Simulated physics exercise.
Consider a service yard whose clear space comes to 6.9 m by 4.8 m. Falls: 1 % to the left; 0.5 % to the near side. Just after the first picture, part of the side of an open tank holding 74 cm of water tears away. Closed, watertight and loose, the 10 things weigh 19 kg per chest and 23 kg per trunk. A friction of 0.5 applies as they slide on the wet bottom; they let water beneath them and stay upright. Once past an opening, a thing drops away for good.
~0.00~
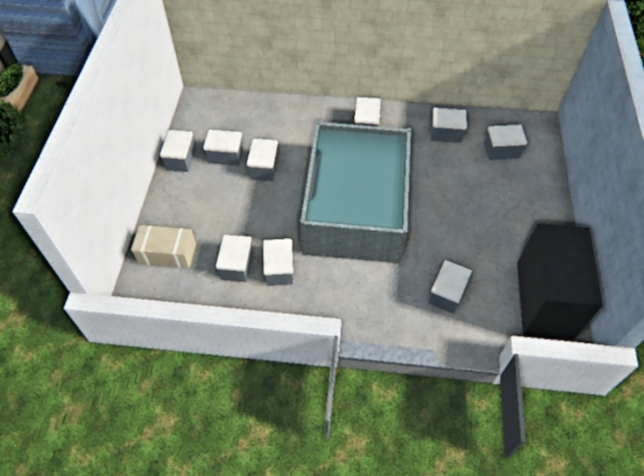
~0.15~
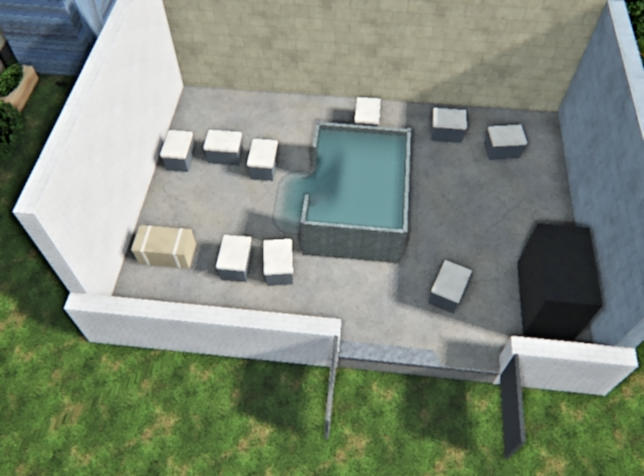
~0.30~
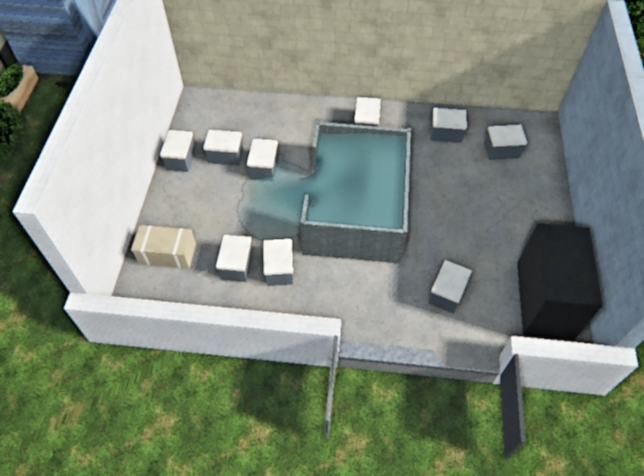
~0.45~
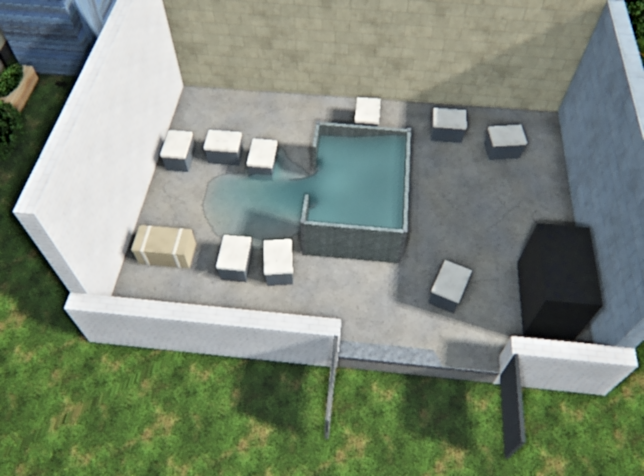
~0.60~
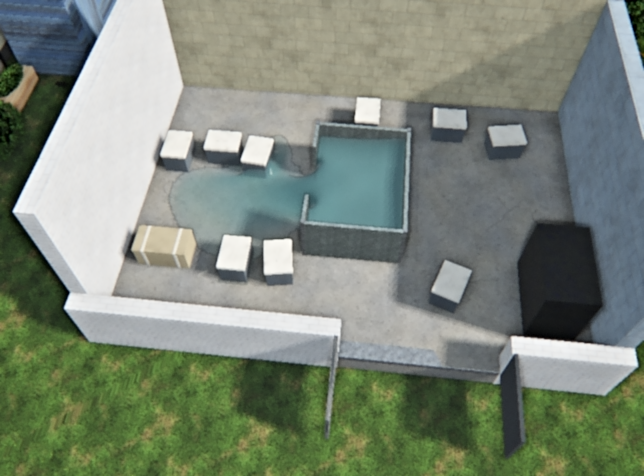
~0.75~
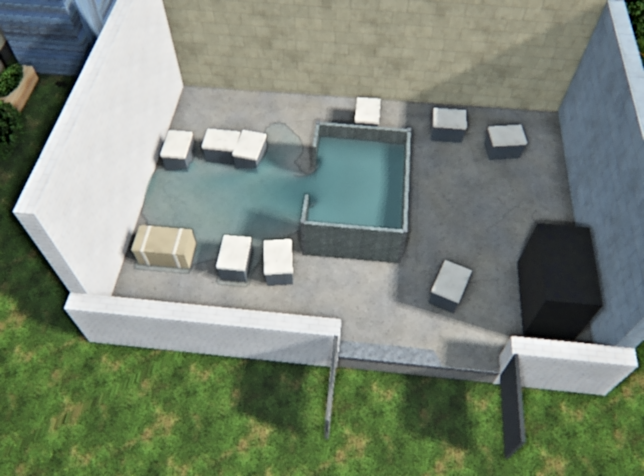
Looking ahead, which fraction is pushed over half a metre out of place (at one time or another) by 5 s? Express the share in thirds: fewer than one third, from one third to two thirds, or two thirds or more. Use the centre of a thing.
From one third to two thirds.
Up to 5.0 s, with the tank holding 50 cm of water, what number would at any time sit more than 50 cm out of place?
4.
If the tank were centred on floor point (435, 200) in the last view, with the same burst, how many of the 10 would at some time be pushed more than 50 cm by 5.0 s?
The count would be 6.
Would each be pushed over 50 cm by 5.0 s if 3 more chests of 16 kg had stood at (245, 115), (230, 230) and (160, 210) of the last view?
Going through them, I'd say exceeds it, exceeds it and finally exceeds it.
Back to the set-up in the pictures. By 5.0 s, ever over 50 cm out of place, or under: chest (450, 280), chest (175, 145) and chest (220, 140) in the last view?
Taking them in turn, the answers are smaller, greater and greater.
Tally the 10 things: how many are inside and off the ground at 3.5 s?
The number is 3.
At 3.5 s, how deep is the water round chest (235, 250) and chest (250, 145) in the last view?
I'd put it at 6 cm and 7 cm respectively.
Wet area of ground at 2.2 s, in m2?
Some 14 m2 of it.
After 1.1 s 1 of 10 are over 50 cm from their spots; 0 afloat.
After 2.2 s 4 of 10 are over 50 cm from their spots; 2 afloat.
After 3.5 s 4 of 10 are over 50 cm from their spots; 3 afloat.
After 5.0 s 4 of 10 are over 50 cm from their spots, and 4 have been at some point; 1 afloat.
